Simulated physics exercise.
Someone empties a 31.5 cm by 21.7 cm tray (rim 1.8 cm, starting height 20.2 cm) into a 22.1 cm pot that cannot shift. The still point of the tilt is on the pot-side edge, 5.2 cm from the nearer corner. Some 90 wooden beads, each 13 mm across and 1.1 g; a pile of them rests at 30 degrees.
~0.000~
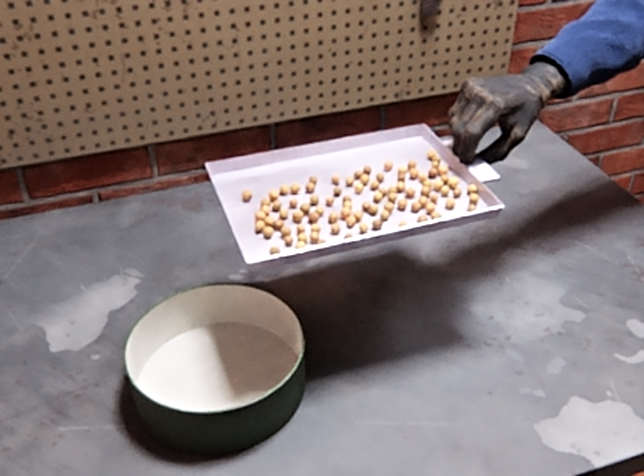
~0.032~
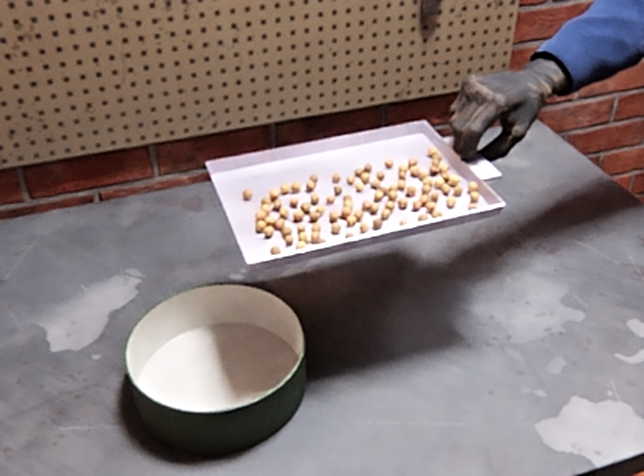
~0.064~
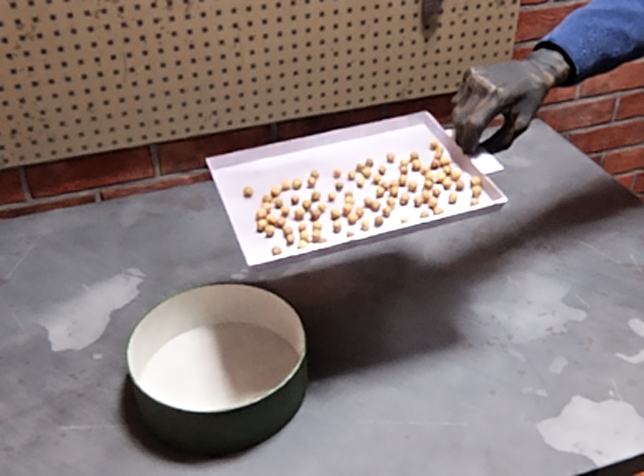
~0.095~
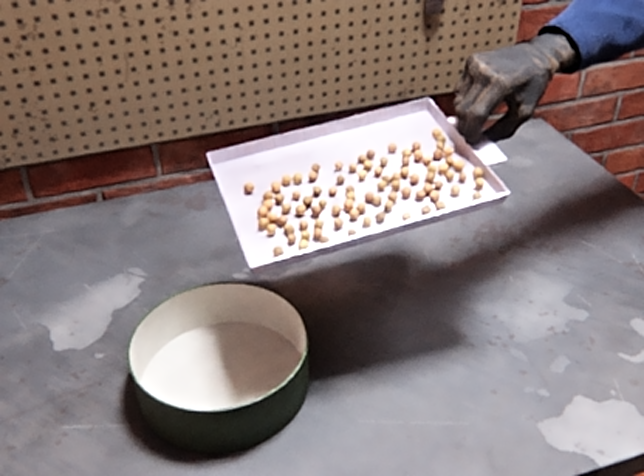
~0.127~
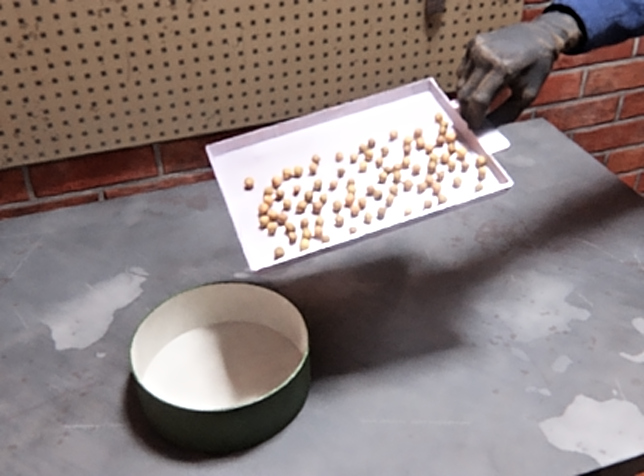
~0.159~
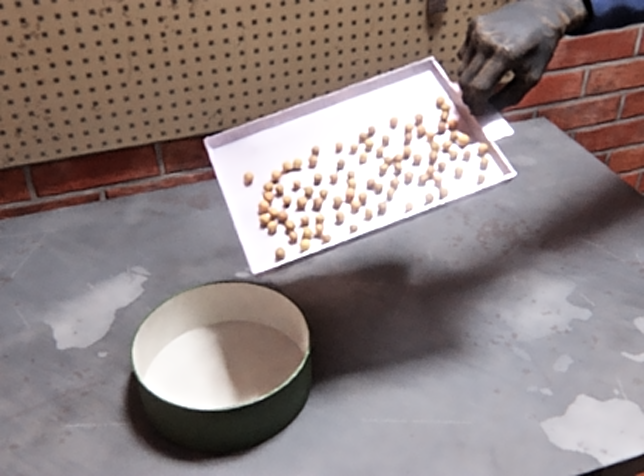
On a grey worktop, a gloved hand raises one end of a tray of beads.
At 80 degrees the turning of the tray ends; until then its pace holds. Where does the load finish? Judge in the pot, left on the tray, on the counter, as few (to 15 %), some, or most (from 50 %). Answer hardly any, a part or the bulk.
Pot: The bulk, tray: Hardly any, counter: A part.
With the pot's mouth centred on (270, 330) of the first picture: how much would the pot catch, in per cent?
Some 70 per cent.
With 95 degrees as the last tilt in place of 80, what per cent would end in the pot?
In that case some 70 per cent.
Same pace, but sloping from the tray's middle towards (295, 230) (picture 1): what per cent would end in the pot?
Some 80 per cent.
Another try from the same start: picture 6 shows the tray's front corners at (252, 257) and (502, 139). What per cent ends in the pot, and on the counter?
Pot 50, counter 45.
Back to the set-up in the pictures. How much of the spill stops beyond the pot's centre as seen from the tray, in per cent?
About 50 per cent.
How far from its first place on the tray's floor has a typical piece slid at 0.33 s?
Roughly 3 cm.
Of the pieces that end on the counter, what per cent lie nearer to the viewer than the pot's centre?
Roughly 100 per cent.
Then, at 0.33 s, tilt 52 degrees; the tray holds 100 %, the pot 0 %.
After 0.44 s, tilt 73 degrees; the tray holds 100 %, the pot 0 %.
Then, at 0.69 s, tilt 80 degrees; the tray holds 20 %, the pot 35 %.
In the end, at 2.7 s, pot 65 %, tray 0 %, counter 35 %.
